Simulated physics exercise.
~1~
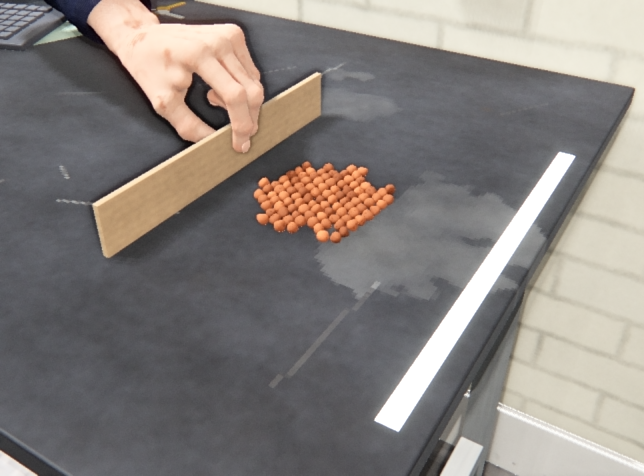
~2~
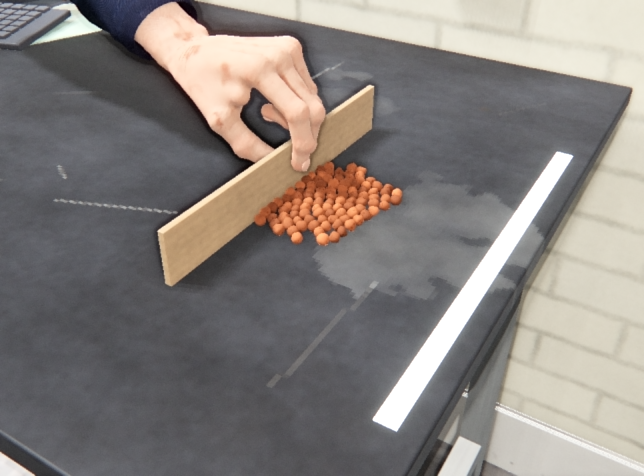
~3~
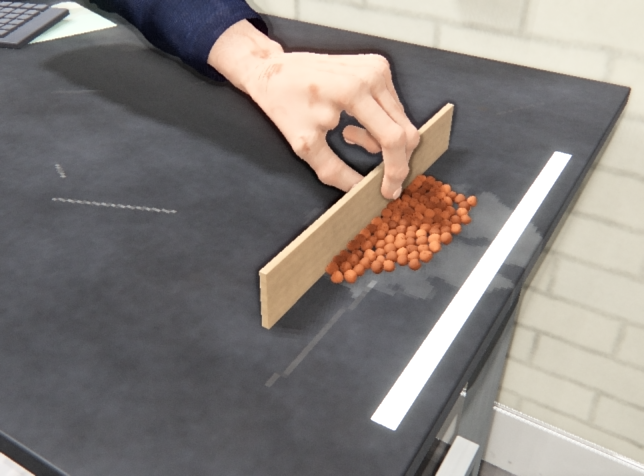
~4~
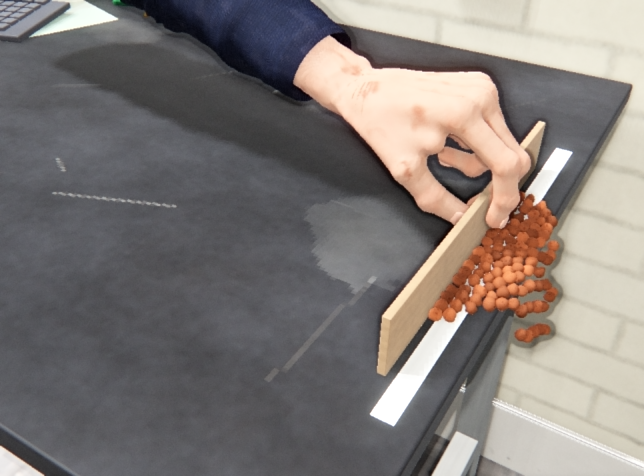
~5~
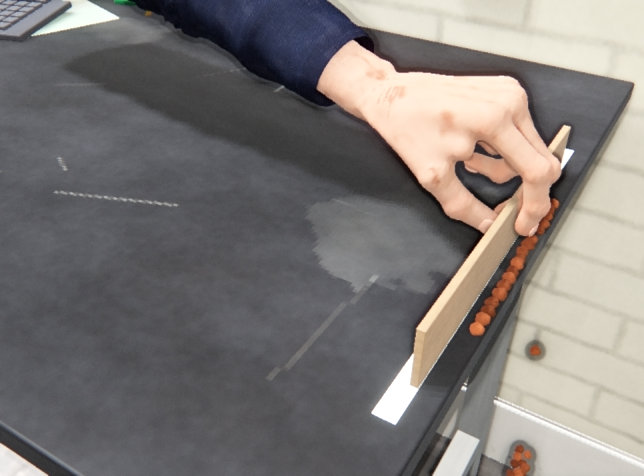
The video shows a hand sliding an upright strip of card rightward across a dark table, pushing a heap of small orange-brown balls toward the edge. The card reaches the white tape as most of the balls go over, leaving a thin row along the edge.
